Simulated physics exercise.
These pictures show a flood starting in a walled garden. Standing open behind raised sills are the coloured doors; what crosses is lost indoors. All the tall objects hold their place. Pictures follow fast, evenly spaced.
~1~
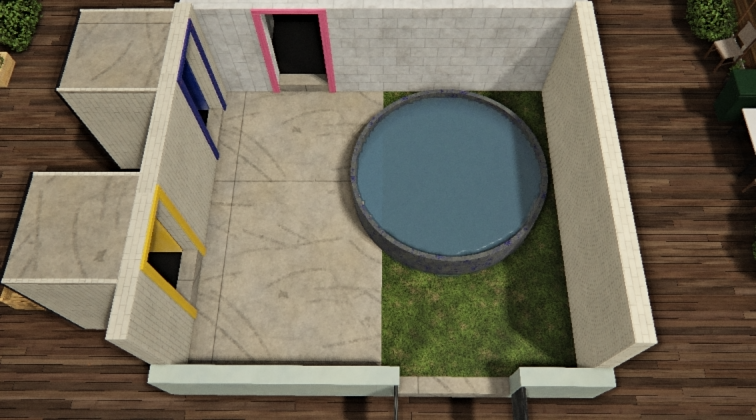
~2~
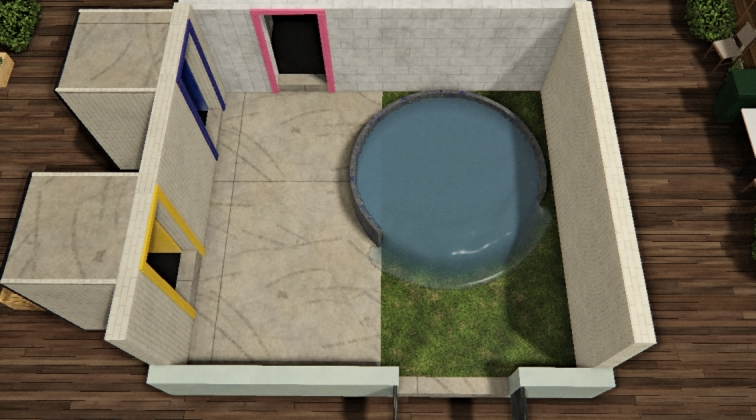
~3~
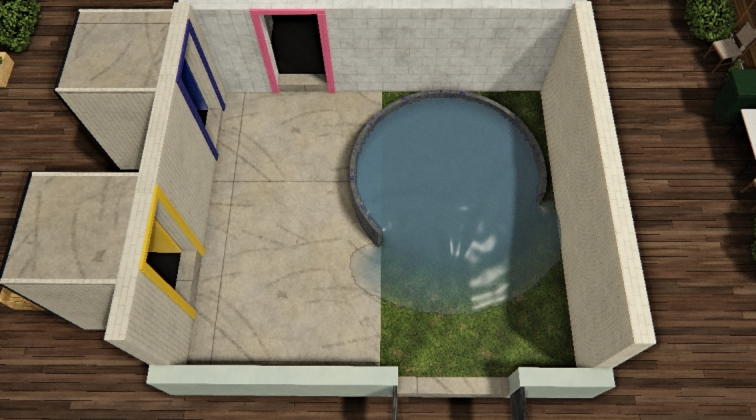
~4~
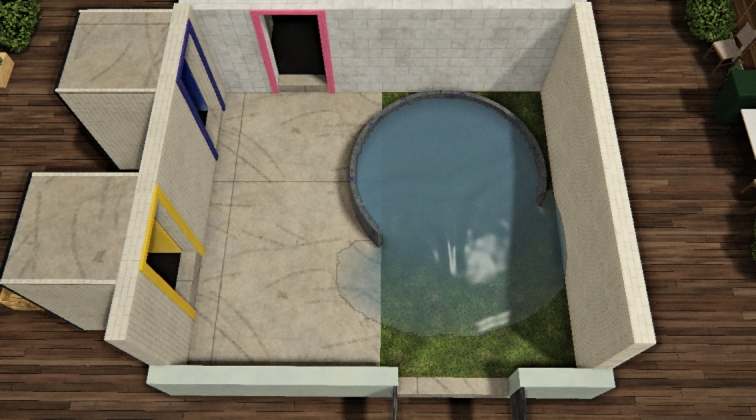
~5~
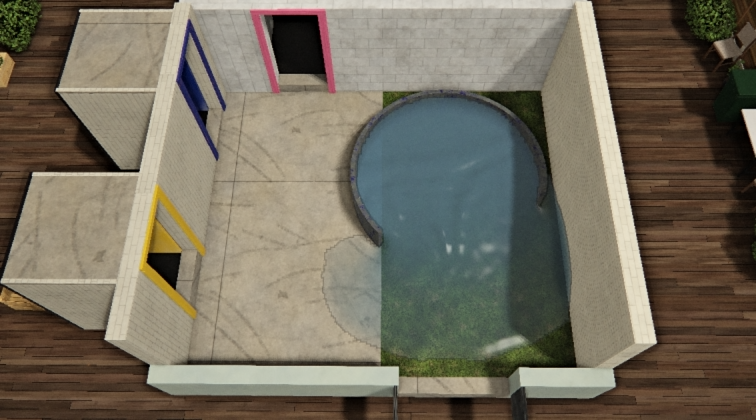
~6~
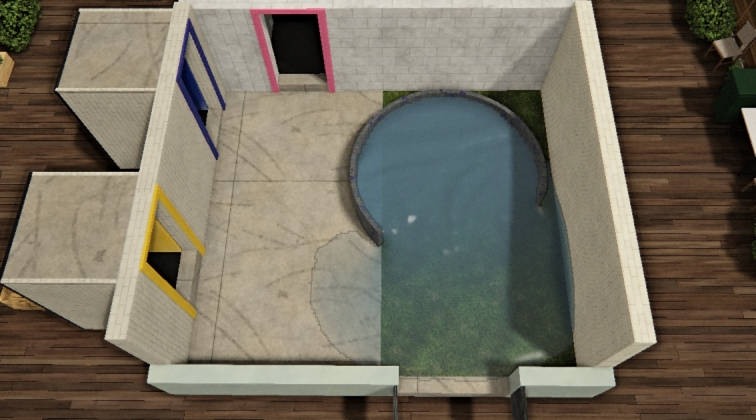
In a walled garden with pink, blue and yellow doorways, a round pool sat still until its front side opened, and water poured out across the grass and crept left over the paving.
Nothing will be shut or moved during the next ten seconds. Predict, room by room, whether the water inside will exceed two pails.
Pink door: Does not exceed two pails. Yellow door: Does not exceed two pails. Blue door: Does not exceed two pails.
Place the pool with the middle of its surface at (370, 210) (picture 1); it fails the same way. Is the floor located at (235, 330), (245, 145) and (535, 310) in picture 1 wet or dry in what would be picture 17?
So, in the order given, I'd say soaked through, unaffected, soaked through.
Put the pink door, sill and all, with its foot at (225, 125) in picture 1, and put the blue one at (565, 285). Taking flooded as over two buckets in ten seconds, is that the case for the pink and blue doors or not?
Door pink keeps within limits, while door blue breaks the limit.
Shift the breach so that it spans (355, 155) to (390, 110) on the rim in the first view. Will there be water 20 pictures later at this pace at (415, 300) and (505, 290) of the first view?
The first spot is spared, the second spared.
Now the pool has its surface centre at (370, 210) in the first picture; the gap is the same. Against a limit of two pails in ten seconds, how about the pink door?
The pink one stays within the limit.
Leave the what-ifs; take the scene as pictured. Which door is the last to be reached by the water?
It's the door marked pink.
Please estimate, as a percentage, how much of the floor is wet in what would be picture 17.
My estimate is roughly 45 percent.
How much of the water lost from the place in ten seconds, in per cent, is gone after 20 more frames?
Roughly 55 %.
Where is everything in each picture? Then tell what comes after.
In the first picture, still water in the round pool at (448, 171).
In the second picture, water pours out at (474, 263) and has run to (373, 252).
In the third picture, water pours out at (474, 265) and has run to (357, 259).
In the fourth picture, water pours out at (473, 266) and has run to (342, 274).
In the fifth picture, the front is at (330, 292), out from the gap at (474, 265).
In the sixth picture, the front is at (317, 303), out from the gap at (474, 265).
A moment on, water covers 40 % of the floor; the pink door not reached, the yellow door not reached, the blue door not reached.
Next, water covers 45 % of the floor; the pink door not reached, the yellow door not reached, the blue door not reached.
Then, water covers 60 % of the floor; the pink door not reached, the yellow door wet at the sill, nothing in, the blue door not reached.
Later, water covers 85 % of the floor; the pink door wet at the sill, nothing in, the yellow door wet at the sill, nothing in, the blue door wet at the sill, nothing in.
In the end, water covers 95 % of the floor; the pink door wet at the sill, nothing in, the yellow door wet at the sill, nothing in, the blue door under two buckets in.
